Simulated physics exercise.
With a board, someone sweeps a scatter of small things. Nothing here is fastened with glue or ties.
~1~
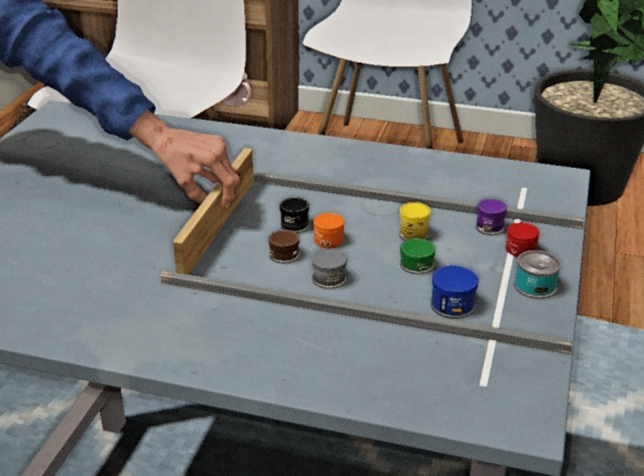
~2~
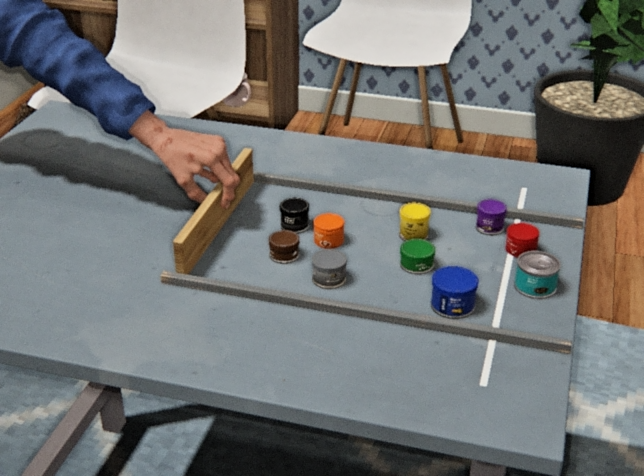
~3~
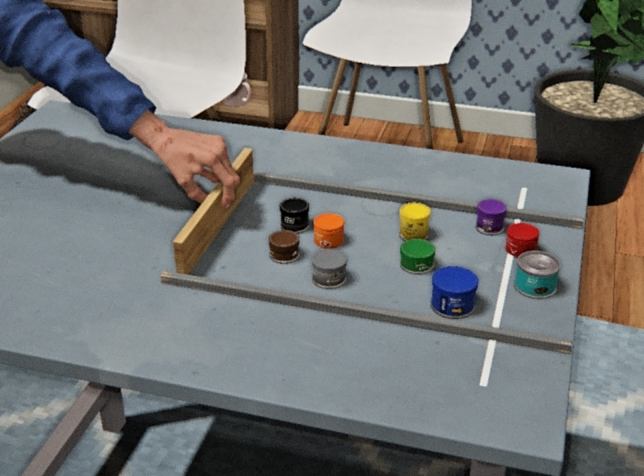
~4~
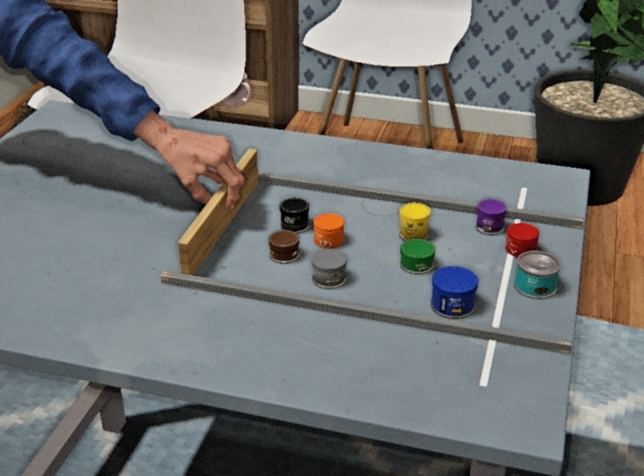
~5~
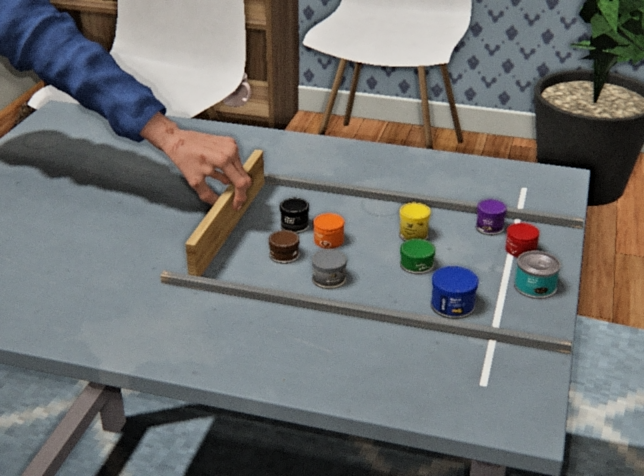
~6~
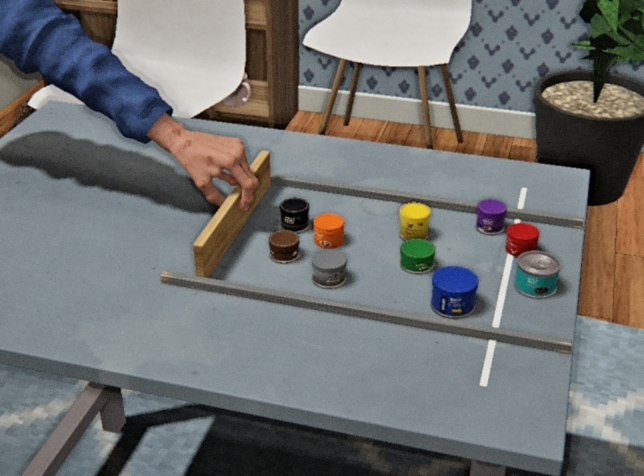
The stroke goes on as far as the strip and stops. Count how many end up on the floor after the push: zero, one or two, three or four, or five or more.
Okay, so the number that tips off the end comes to just one or two, I'd say.
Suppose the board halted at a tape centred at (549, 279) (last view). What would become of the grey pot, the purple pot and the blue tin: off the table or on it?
First the grey pot, which stays on top, then the purple pot, which stays on top, and the blue tin, which leaves the top.
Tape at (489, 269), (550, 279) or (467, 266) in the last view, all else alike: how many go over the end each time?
Respectively 0, 4 and 0.
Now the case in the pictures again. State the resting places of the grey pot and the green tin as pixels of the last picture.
The grey pot comes to rest at (517, 306), and the green tin comes to rest at (552, 283).
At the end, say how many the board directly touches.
The number is 6.
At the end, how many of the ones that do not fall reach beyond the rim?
Counting them gives 1.
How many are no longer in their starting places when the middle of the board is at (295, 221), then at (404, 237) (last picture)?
Tally: 3; 6.
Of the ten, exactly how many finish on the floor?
1.
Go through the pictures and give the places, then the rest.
In the first frame, turquoise pot (537, 275); red tub (522, 241); purple pot (491, 217); board (217, 209); tape (507, 272).
In the second frame, red tub (522, 241); brown tin (284, 247).
In the third frame, purple pot (491, 217); blue tin (454, 292).
In the fourth frame, turquoise pot (537, 275); yellow pot (415, 223).
In the fifth frame, red tub (522, 241); board (229, 211).
In the sixth frame, turquoise pot (537, 275); red tub (522, 241); purple pot (491, 217); board (236, 212); tape (507, 272).
Soon after, none off yet; turquoise pot at rest near (537, 275); red tub at rest near (522, 241); purple pot at rest near (491, 217).
By the end, the number that fall off is one or two; fallen, turquoise pot.
